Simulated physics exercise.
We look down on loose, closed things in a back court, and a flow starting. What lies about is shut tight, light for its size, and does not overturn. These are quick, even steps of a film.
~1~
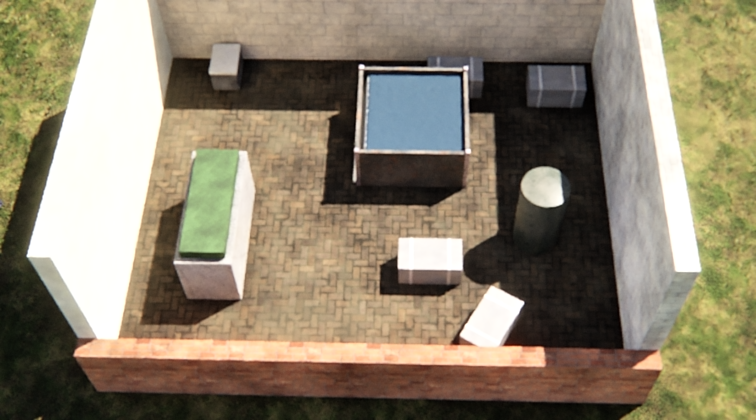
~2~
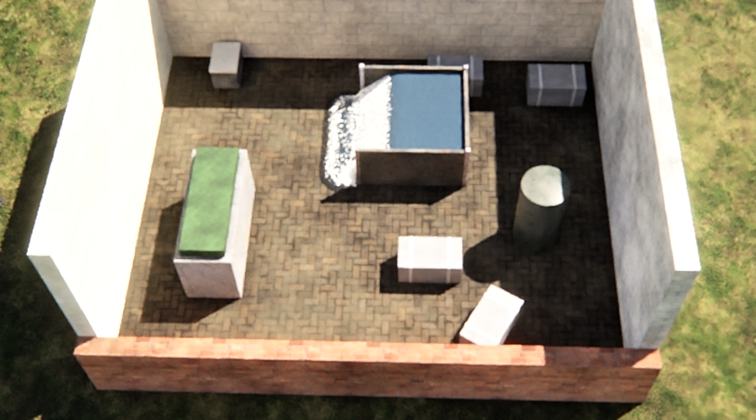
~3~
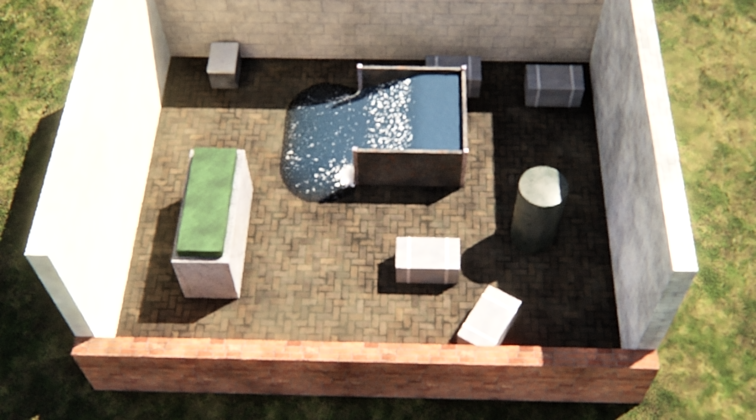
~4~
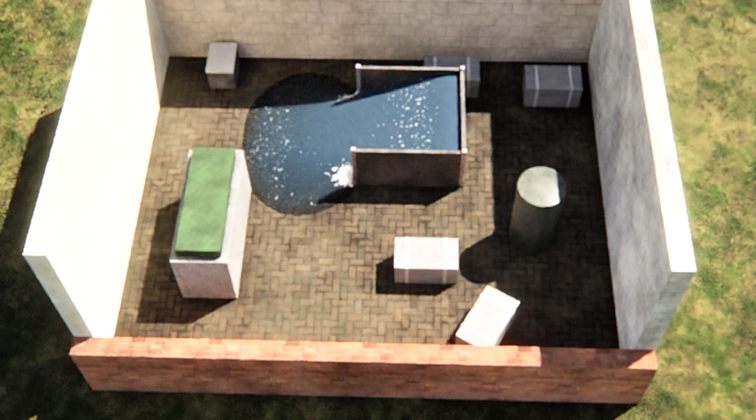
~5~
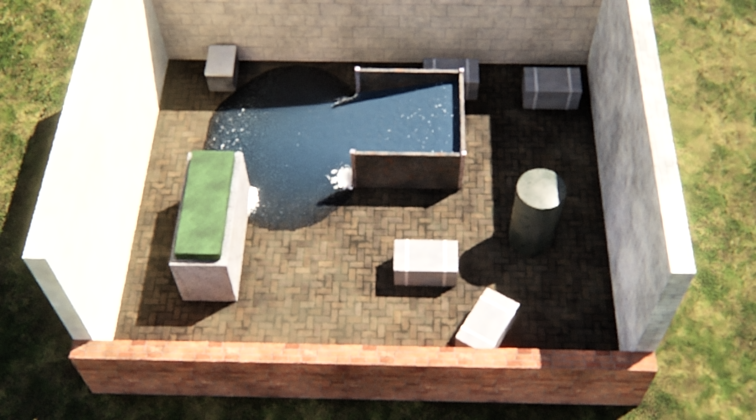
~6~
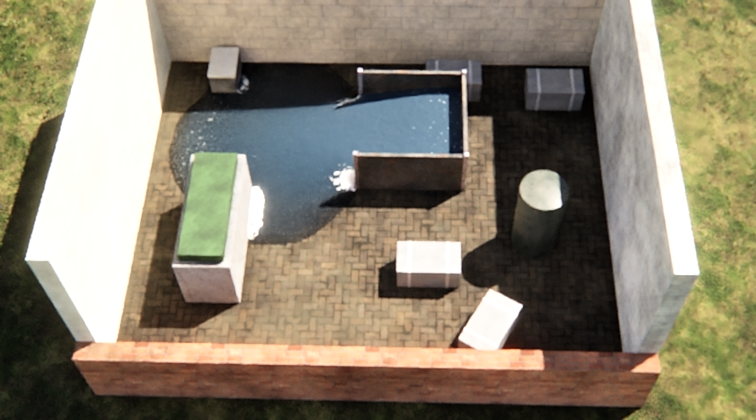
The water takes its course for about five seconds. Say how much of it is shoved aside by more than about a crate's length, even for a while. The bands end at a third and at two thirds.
It is not even a third.
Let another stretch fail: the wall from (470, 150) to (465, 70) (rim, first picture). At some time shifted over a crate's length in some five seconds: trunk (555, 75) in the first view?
Answer: Pushed that far.
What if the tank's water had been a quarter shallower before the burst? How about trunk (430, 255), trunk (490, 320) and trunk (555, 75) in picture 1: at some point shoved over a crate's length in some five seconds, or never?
As listed: Short of that, short of that, no.
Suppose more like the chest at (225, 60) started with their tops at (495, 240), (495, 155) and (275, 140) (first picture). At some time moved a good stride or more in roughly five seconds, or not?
In turn: Never so far, less than that, yes.
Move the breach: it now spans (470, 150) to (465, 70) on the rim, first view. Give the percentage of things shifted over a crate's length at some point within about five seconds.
Close to 60 %.
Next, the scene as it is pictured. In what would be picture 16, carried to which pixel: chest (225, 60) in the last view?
Close to (181, 50).
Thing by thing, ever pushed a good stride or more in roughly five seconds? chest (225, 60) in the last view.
Answer: Swept aside.
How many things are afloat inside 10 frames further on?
That makes 1.
A moment on, 0 of 5 are well off their spots; 0 afloat.
Next, 1 of 5 are well off their spots; 1 afloat.
Later, 0 of 5 are well off their spots; 1 afloat.
In the end, 0 of 5 are well off their spots, and 1 have been at some point; 0 afloat.
